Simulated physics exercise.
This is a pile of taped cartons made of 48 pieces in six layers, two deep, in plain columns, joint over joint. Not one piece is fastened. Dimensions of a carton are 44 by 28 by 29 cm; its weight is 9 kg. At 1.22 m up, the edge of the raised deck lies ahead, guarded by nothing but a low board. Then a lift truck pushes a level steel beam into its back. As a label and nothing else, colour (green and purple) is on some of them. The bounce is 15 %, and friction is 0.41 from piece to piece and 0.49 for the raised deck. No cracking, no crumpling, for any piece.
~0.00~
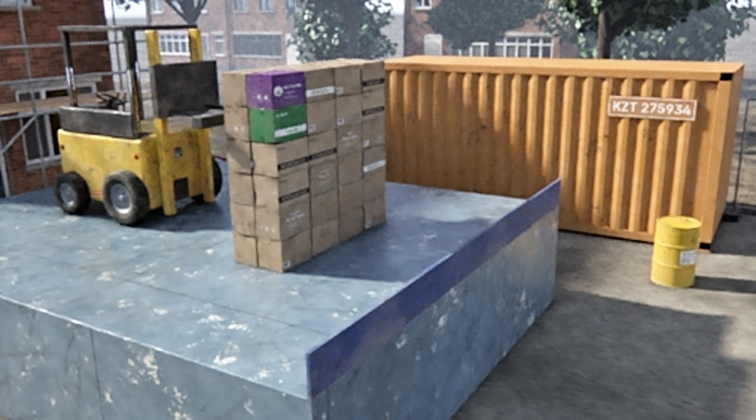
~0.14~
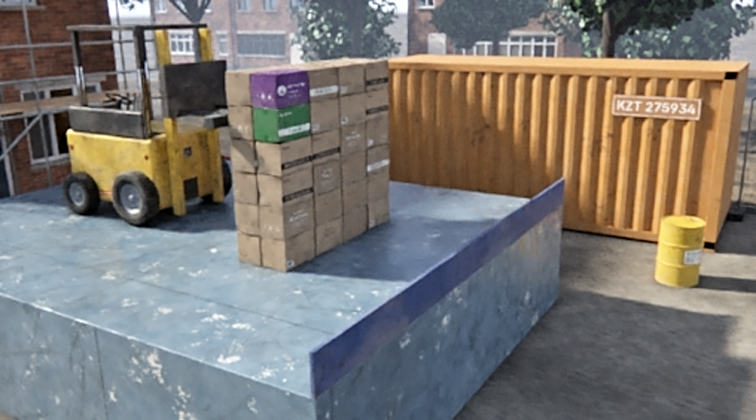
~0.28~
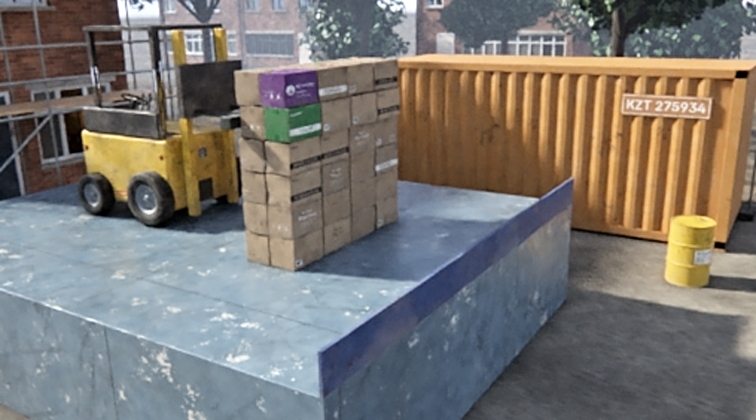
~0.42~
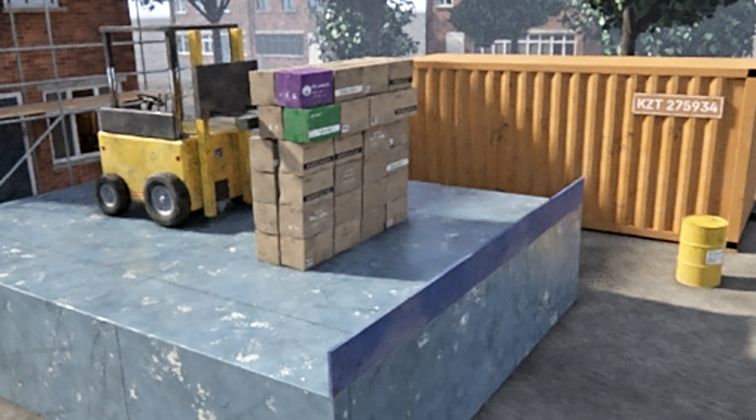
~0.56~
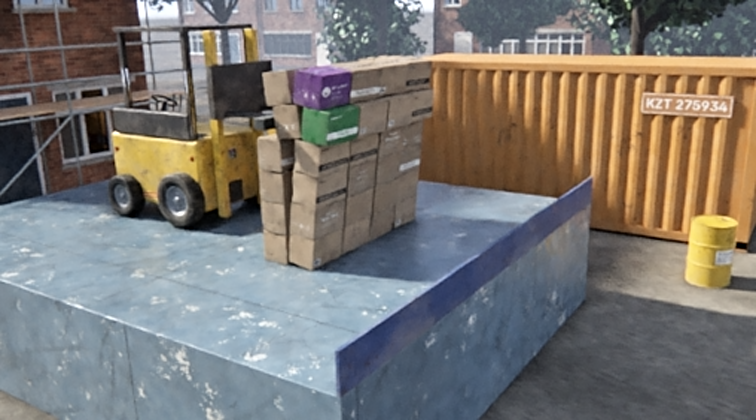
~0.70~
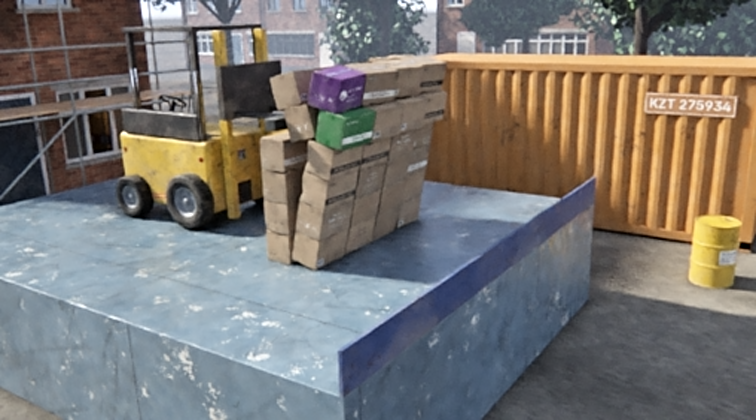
A yellow forklift pushes into a stack of brown cartons, and they lean to the right.
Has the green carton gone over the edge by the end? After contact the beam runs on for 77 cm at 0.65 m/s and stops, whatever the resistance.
Yes.
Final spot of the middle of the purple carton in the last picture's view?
Near (358, 307).
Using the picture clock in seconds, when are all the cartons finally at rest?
At around 3.5 s.
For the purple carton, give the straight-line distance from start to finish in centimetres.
The purple one ends about 200 cm from its start.
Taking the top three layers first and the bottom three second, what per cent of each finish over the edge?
Top share 20 per cent; bottom share 0 per cent.
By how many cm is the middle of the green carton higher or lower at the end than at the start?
Net change: Some 235 cm lower.
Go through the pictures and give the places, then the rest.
In the first frame (we follow the side turned to the camera; the camera pans a little), beam (198, 123) 14 cm from the stack; green carton (291, 124); purple carton (289, 90); no piece has moved.
Beam (209, 123) 52 mm from the stack; green carton (295, 123), in the second frame.
Beam (226, 124) 39 mm in; green carton (306, 123) displaced 28 mm; 8 stirred so far, in the third frame.
Beam (244, 124) 13 cm in; green carton (325, 124) displaced 13 cm; purple carton (318, 89) tipped 4°; steepest lean 5°, the carton at (376, 79); 26 stirred so far, in the fourth frame.
Beam (260, 125) 22 cm in; green carton (344, 127) tipped 8°; purple carton (336, 90) tipped 10°; steepest lean 10°, the carton at (367, 85); 32 stirred so far, in the fifth frame.
Beam (271, 126) 31 cm in; green carton (359, 131) tipped 13°; purple carton (352, 93) tipped 14°; steepest lean 14°, the carton at (285, 91); 32 stirred so far, in the sixth frame.
Around 1.06 s, none of the 48 cartons over the edge, 32 disturbed; green carton tipped 37°, 24 cm lower; purple carton tipped 14°, 19 cm lower.
Around 1.60 s, none of the 48 cartons over the edge, 32 disturbed; green carton on its side; purple carton tipped 68°, 1.14 m lower.
Finally (3.7 s), 5 of the 48 cartons over the edge; green carton upside down; purple carton 1.44 m lower. Seen by the last camera, middles, purple carton near (358, 307).
